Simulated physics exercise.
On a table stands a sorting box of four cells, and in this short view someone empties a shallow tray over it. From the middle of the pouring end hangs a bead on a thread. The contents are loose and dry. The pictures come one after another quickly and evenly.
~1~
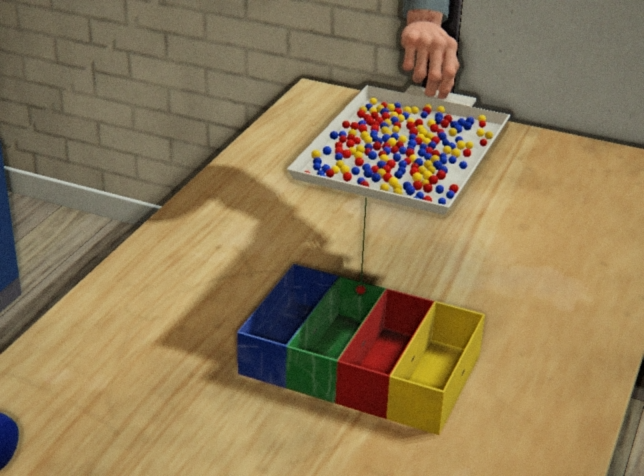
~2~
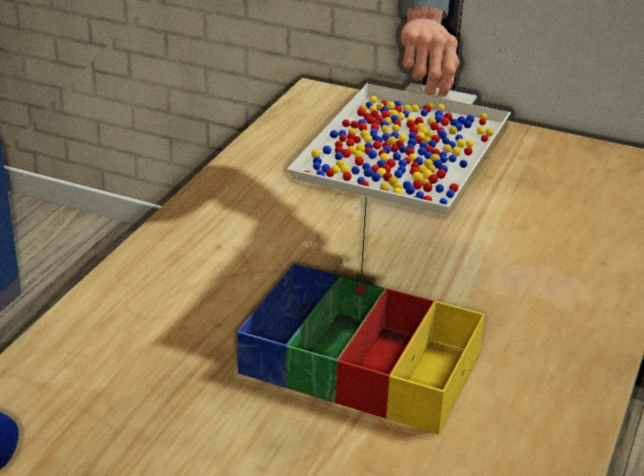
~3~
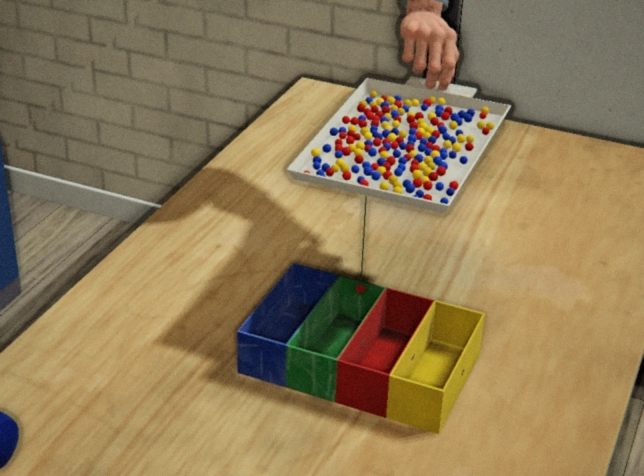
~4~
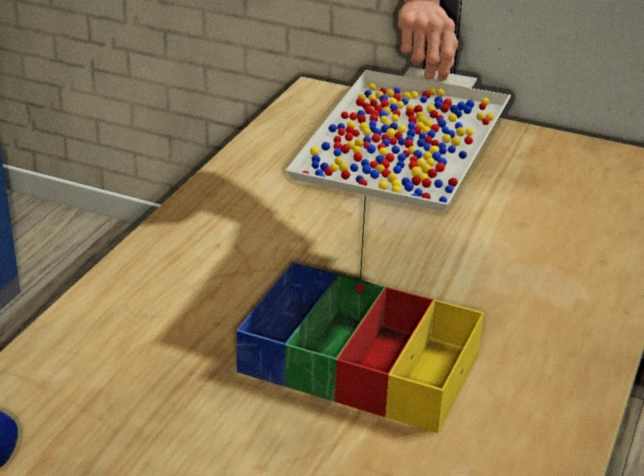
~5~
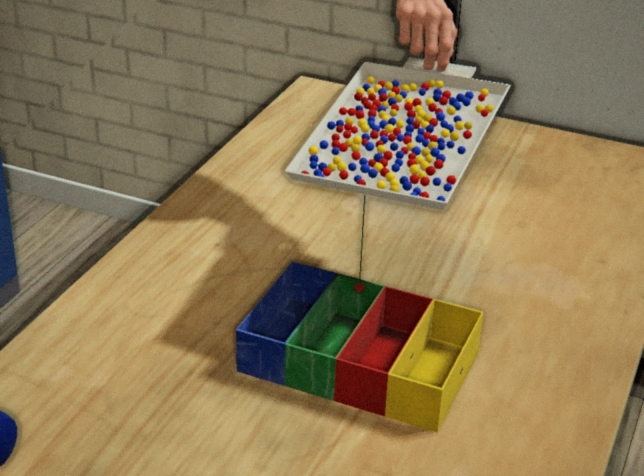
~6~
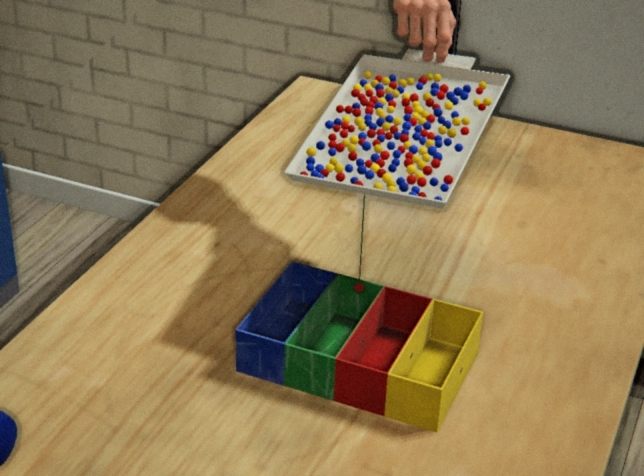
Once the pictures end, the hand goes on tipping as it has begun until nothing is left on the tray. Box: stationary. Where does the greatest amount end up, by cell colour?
In the blue cell.
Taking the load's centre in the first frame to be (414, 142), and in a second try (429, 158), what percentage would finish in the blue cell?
About 50 and 50 per cent.
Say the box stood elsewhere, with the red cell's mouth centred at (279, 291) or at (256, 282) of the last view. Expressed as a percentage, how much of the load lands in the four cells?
Try 1: Some 90 %; try 2: Some 70 %.
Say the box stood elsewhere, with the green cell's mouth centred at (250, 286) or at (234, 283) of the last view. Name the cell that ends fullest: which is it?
For the first position it is the cell in red, and for the second it is the red cell.
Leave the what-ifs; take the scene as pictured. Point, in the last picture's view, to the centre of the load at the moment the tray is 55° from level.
Look around (332, 182) in the last picture.
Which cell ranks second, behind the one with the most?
That would be the green one.
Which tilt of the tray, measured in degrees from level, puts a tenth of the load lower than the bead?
Angle: Close to 50°.
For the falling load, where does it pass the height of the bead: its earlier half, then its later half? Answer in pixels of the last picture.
Earlier half at (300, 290), later half at (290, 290).
Shortly afterwards, tray tipped steeply; near two thirds on the tray; a little in the green cell; a little in the blue cell; only a few in the red cell; near a quarter falling or outside the box.
Next, tray tipped right over; near half in the blue cell; near a quarter in the green cell; a little in the red cell; only a few in the yellow cell; near a quarter falling or outside the box.
Some moments later, tray tipped past a quarter turn; near half in the blue cell; near a quarter in the green cell; a little in the red cell; only a few in the yellow cell; near a quarter falling or outside the box.
In the end, tray tipped past a quarter turn; near half in the blue cell; near a quarter in the green cell; a little in the red cell; only a few in the yellow cell; near a quarter outside the box.
